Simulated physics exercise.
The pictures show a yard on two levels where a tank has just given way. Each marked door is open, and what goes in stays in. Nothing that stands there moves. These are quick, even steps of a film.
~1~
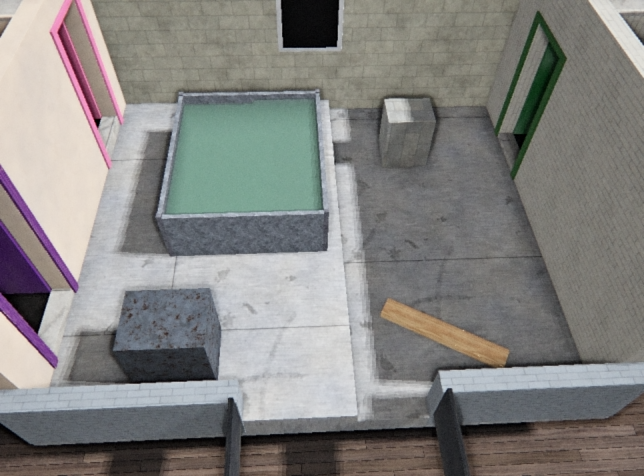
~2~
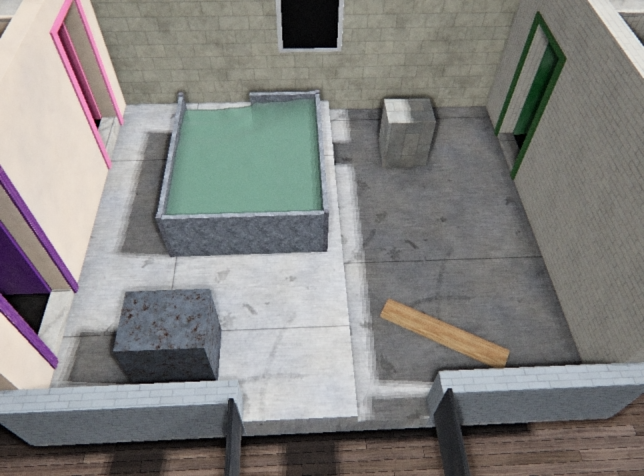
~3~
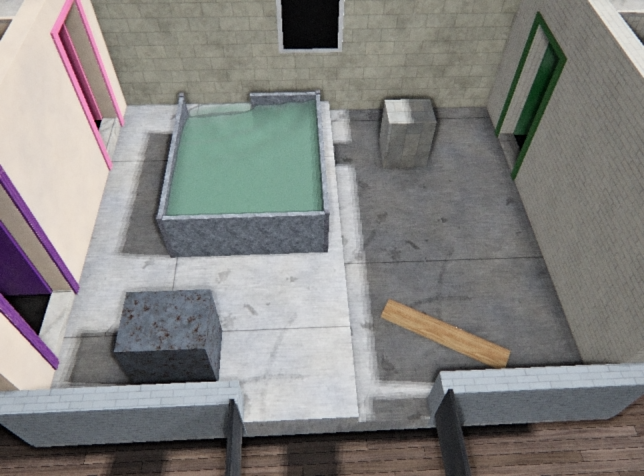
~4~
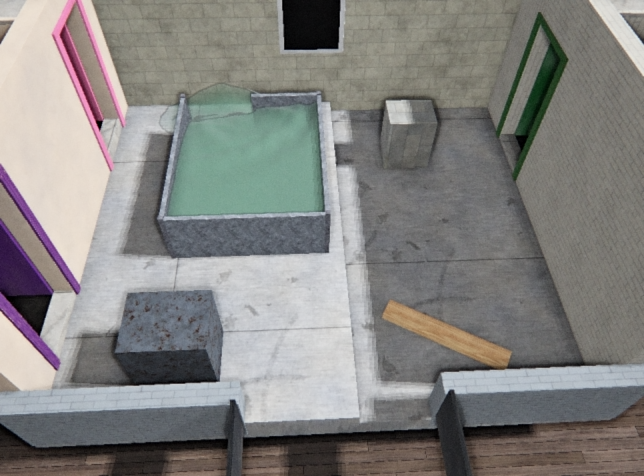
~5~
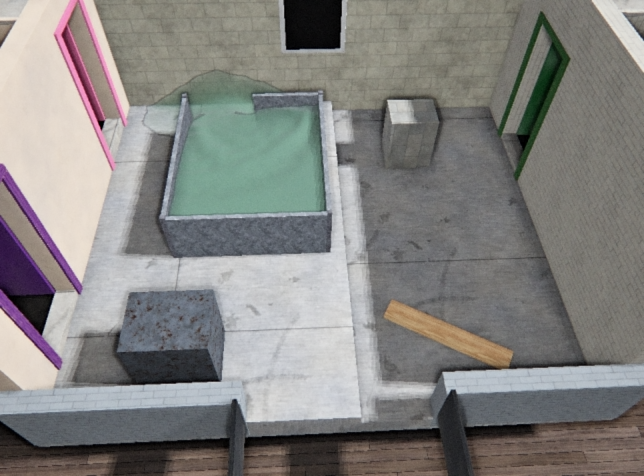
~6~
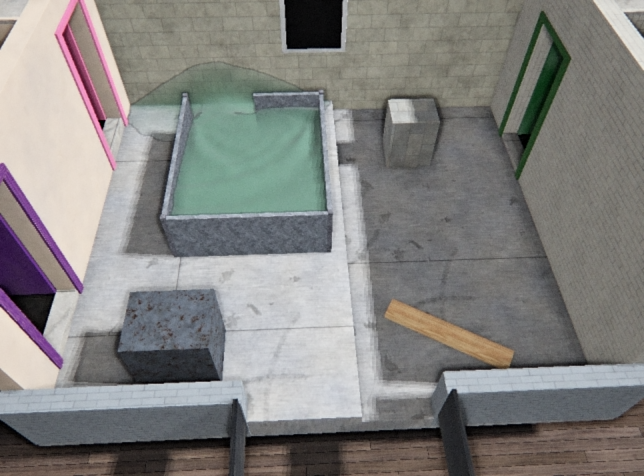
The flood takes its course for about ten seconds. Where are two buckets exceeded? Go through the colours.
One by one: The green door takes more than that; the purple door takes more than that; the pink door takes more than that.
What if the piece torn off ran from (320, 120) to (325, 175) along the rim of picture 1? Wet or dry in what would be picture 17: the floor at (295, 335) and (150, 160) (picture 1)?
As listed: Dry, not flooded.
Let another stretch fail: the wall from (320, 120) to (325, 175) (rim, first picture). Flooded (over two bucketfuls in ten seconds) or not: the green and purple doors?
One by one: Green goes over; purple keeps below it.
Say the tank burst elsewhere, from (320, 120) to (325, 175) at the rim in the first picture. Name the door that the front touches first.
That is the green one.
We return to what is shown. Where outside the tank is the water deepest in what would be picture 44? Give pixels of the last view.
Close to (50, 408).
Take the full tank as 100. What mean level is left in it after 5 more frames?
About 74 per cent.
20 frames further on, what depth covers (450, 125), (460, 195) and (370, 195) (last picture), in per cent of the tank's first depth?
In that order: 12, 0 and 4 per cent.
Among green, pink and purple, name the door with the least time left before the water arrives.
I say the pink-painted one.
A moment on, water covers 20 % of the floor; the green door not reached, the purple door not reached, the pink door under two buckets in.
Next, water covers 40 % of the floor; the green door wet at the sill, nothing in, the purple door wet at the sill, nothing in, the pink door over two buckets in.
Then, water covers 60 % of the floor; the green door over two buckets in, the purple door wet at the sill, nothing in, the pink door far over two buckets in.
Later, water covers 90 % of the floor; the green door far over two buckets in, the purple door over two buckets in, the pink door far over two buckets in.
In the end, water covers 95 % of the floor; the green door far over two buckets in, the purple door over two buckets in, the pink door far over two buckets in.
